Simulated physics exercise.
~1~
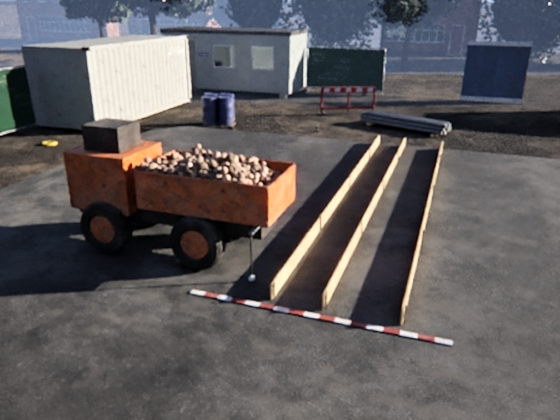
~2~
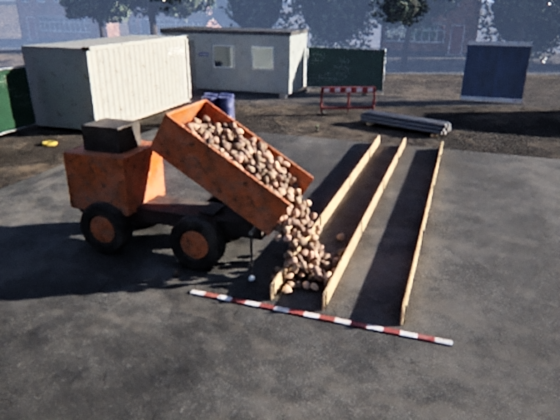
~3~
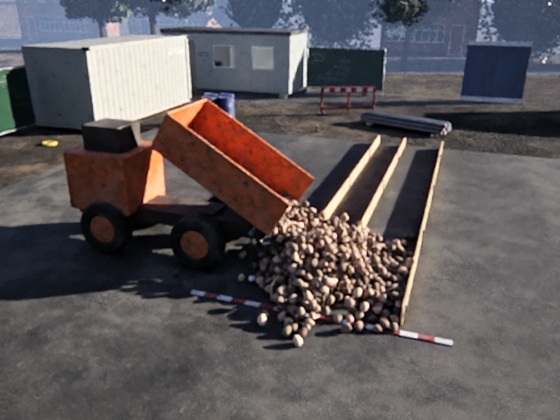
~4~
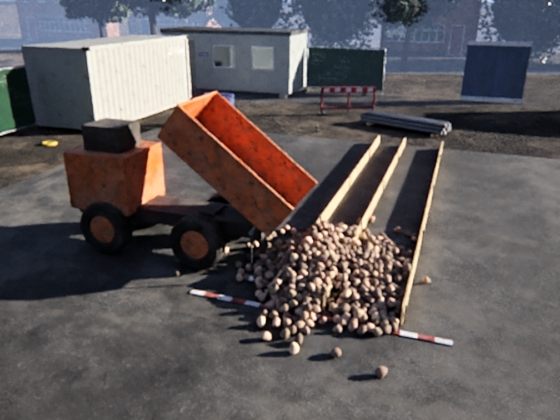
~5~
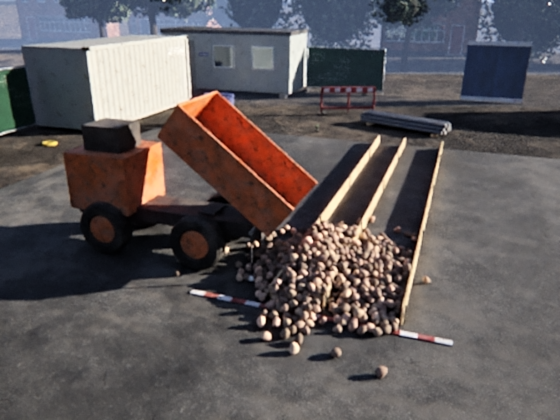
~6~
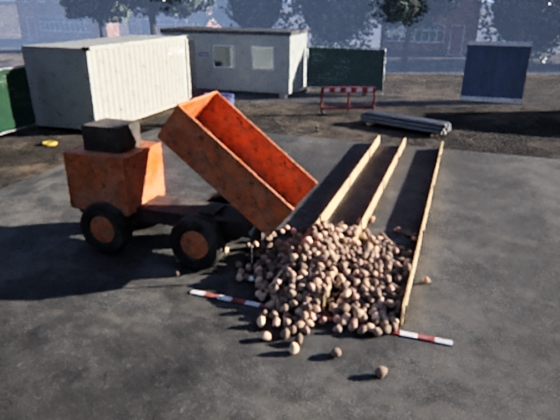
On a paved yard near some containers, an orange tipper truck raised its body and poured rounded stones down to the right, over and between low wooden planks, until it was empty and the stones lay still in a spread-out heap, its body still raised.
